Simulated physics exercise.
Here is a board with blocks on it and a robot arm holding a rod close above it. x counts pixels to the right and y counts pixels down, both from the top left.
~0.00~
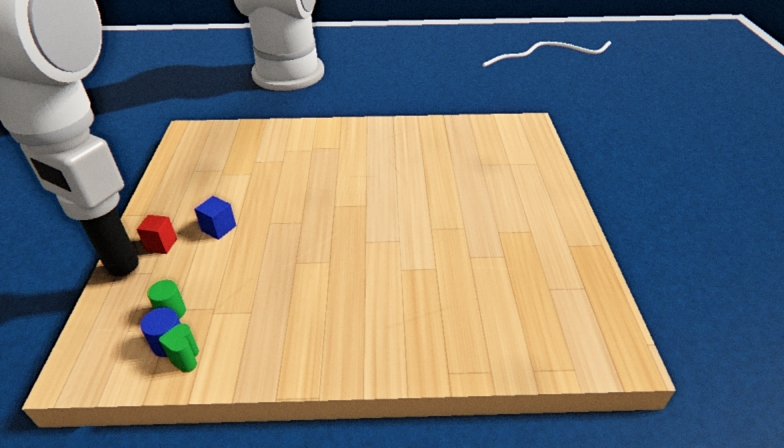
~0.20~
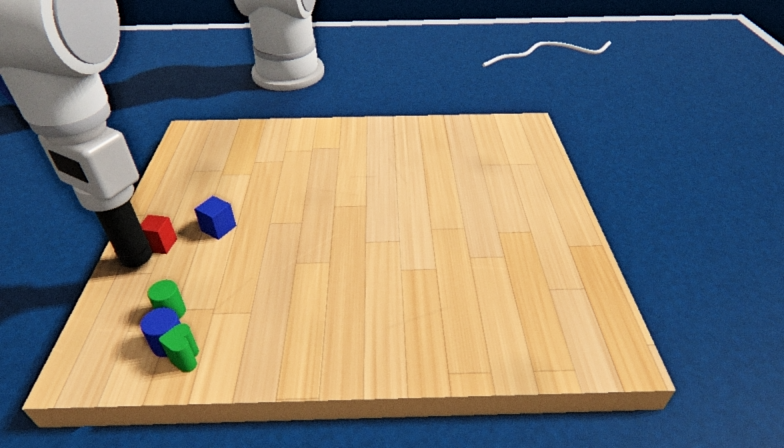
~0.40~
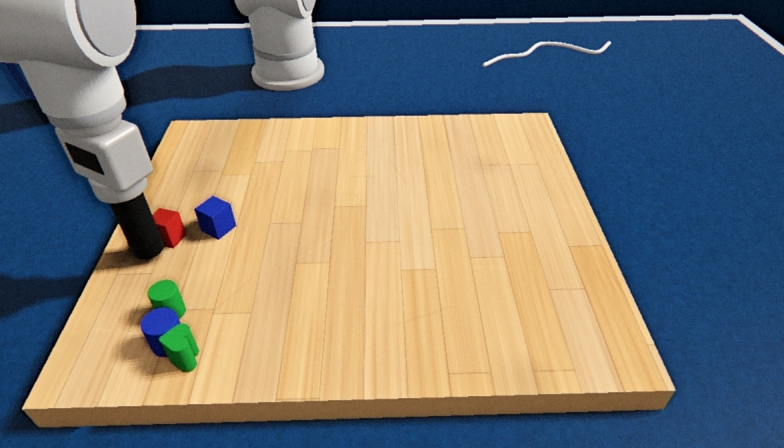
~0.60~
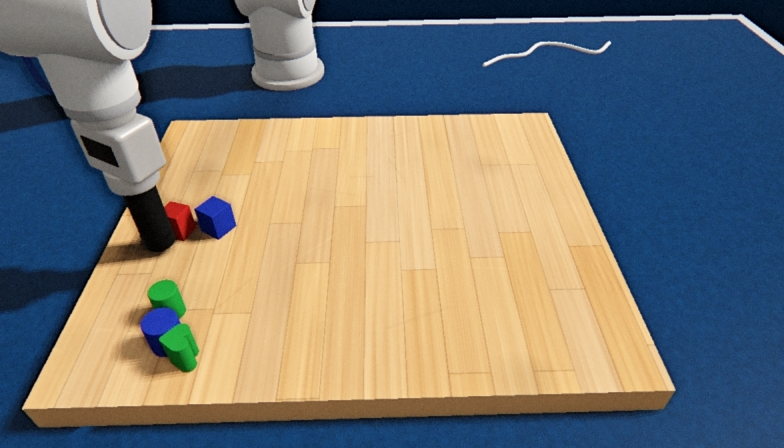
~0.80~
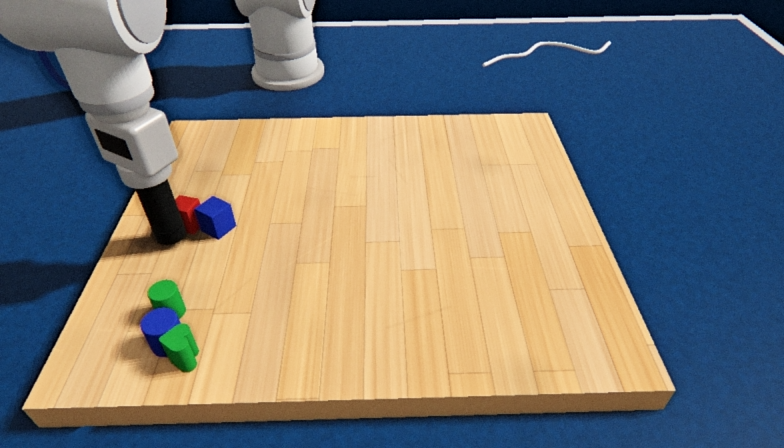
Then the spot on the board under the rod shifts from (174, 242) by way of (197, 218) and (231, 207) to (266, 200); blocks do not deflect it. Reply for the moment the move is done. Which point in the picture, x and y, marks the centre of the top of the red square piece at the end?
Put as a pixel place, it's (229, 169).
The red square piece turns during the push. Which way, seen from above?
Answer: Against the clock.
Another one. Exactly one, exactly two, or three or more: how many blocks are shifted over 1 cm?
It displaces one.
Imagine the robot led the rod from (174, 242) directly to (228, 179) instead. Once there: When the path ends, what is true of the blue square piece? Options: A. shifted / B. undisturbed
B (undisturbed)
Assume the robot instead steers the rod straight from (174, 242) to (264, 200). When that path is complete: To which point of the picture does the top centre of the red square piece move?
Pixel (207, 183).
On the path given first. One third of the way, rod (196, 212); red square piece (209, 182), turned 15° clockwise.
Two thirds of the way, rod (230, 201); red square piece (228, 170), turned 20° anticlockwise.
At the end, rod (265, 194); red square piece (229, 169), turned 30° anticlockwise; blue square piece not moved.
